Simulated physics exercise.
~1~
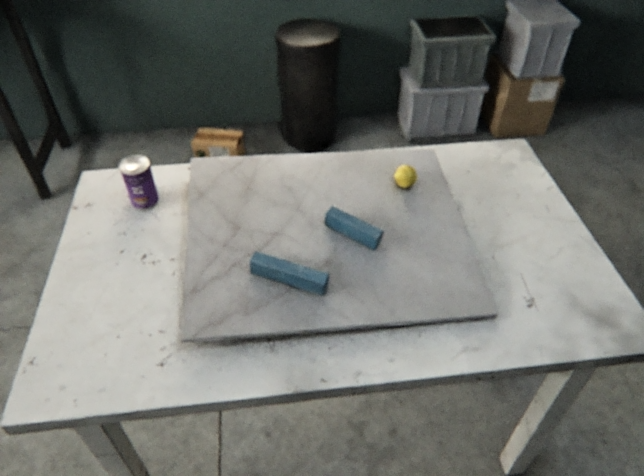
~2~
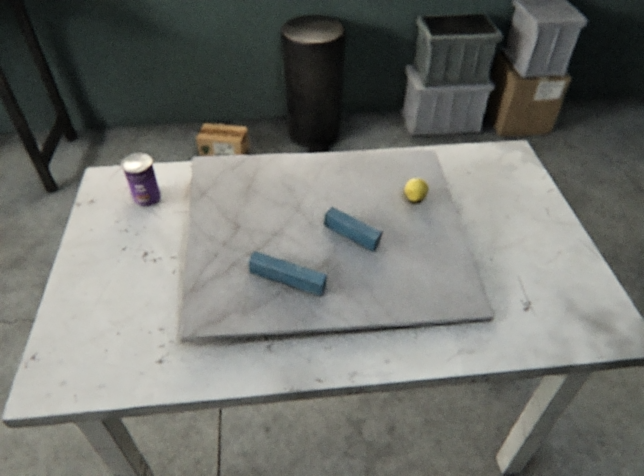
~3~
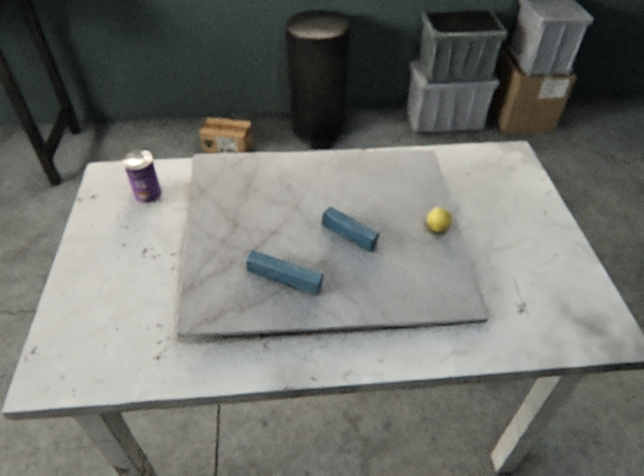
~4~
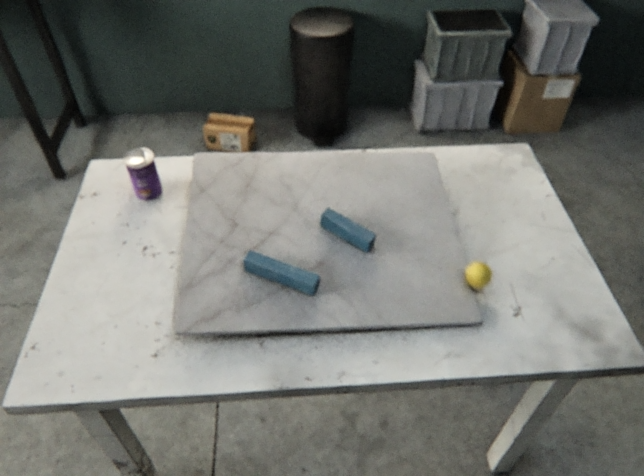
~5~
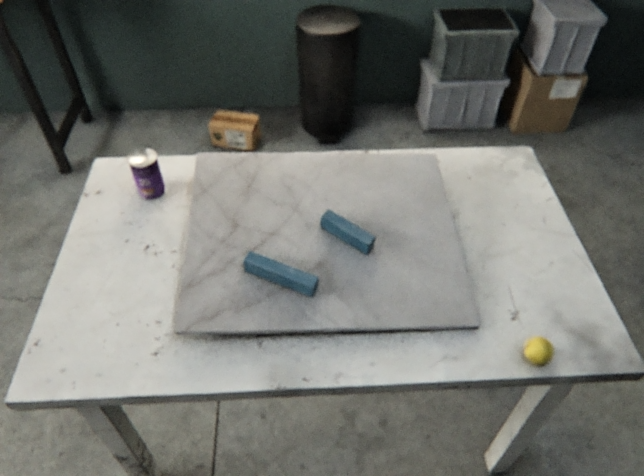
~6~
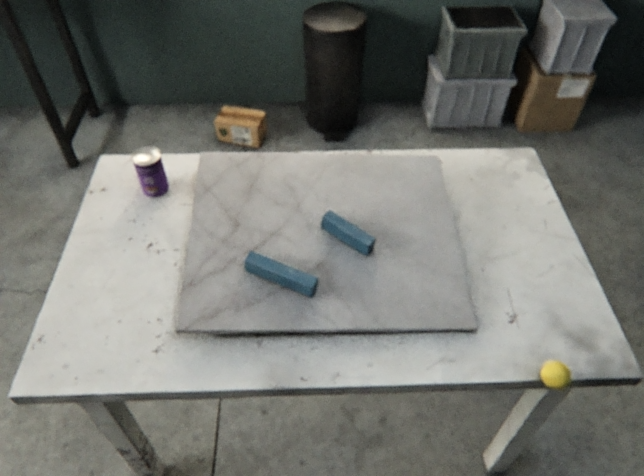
On a pale table in a room with bins and boxes behind, a yellow lemon rolled down a board past two blue blocks, went over its right edge and crossed the tabletop to the near edge, while the purple tin stayed put.
